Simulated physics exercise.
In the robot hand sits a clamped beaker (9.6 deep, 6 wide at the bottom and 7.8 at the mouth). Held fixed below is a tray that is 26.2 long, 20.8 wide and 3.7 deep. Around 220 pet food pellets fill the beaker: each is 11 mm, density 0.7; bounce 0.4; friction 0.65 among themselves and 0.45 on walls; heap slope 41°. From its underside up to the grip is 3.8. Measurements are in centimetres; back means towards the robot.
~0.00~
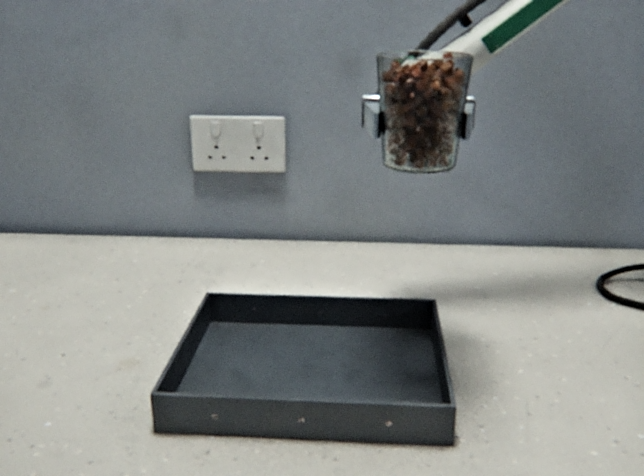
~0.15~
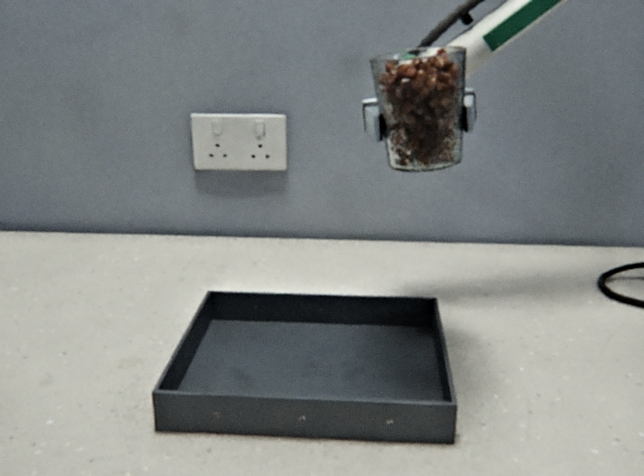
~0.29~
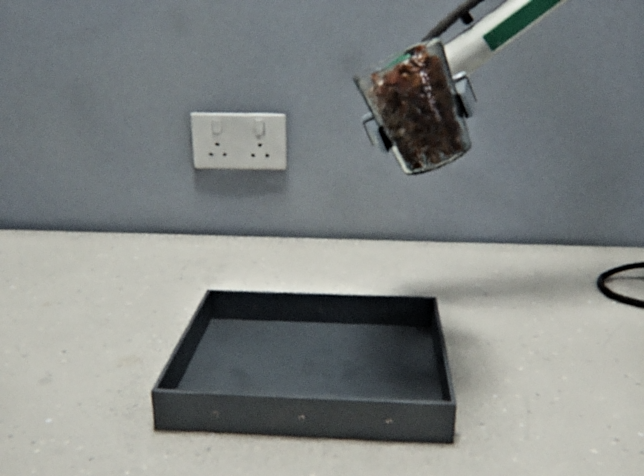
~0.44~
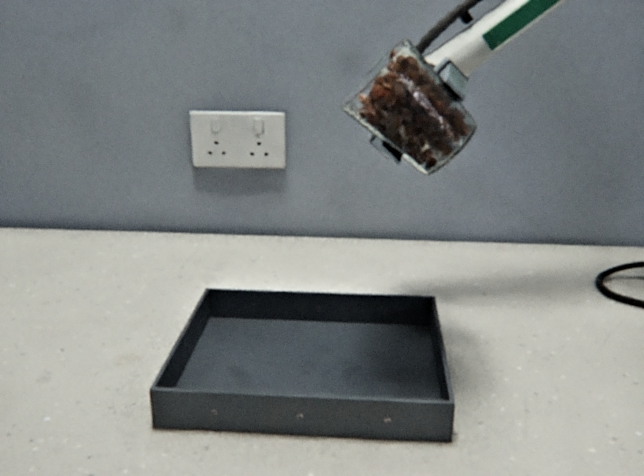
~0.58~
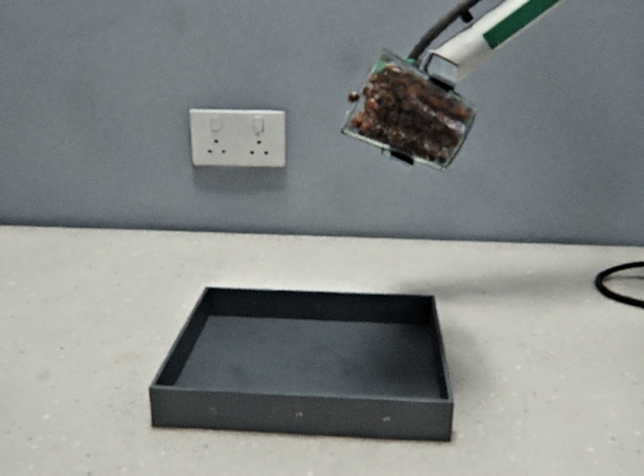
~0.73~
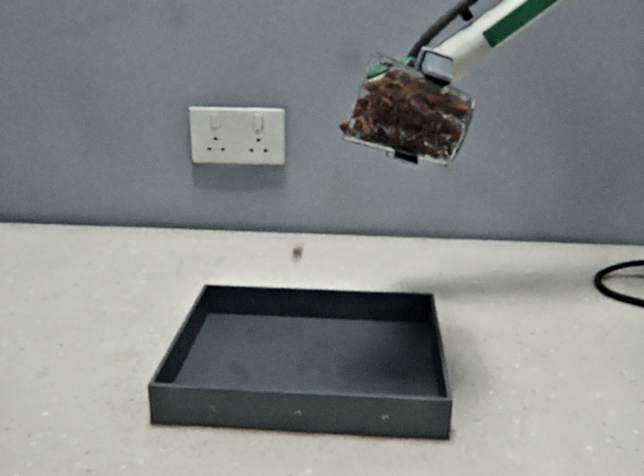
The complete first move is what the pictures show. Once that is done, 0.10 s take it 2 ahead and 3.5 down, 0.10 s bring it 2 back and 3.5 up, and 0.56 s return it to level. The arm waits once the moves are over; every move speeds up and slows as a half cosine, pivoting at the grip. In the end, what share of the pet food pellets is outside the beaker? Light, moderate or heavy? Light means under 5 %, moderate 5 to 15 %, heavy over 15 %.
Moderate.
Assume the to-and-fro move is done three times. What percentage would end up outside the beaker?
Estimate for that case: 20 %.
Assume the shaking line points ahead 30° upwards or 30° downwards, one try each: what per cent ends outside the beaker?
You'd get some 65 per cent with the first setting and some 20 per cent with the second.
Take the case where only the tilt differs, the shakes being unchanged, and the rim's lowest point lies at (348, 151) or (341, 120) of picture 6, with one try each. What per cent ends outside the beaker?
First try about 15 per cent, second try about 0 per cent.
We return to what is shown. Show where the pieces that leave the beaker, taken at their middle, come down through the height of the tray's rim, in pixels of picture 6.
Their middle sits near (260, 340).
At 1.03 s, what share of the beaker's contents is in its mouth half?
Around 50 per cent of it.
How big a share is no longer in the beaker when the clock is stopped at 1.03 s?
By then near 10 % is out.
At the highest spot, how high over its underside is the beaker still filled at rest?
Top of the fill: Near 10.0 cm.
By 1.03 s, tilted 66° forward, highest piece 30 above the table; 200 in the beaker, 5 in the tray, 15 in flight or on a rim.
By 1.34 s, tilted 12° forward, highest piece 31 above the table; 200 in the beaker, 19 in the tray, 1 on the table or floor.
By 1.69 s, level, highest piece 32 above the table; 200 in the beaker, 19 in the tray, 1 on the table or floor.
By 2.74 s, level, highest piece 32 above the table; 200 in the beaker, 19 in the tray, 1 on the table or floor.
Final count, 200 in the beaker, 19 in the tray, 1 on the table or floor. That is 9 % outside the beaker.
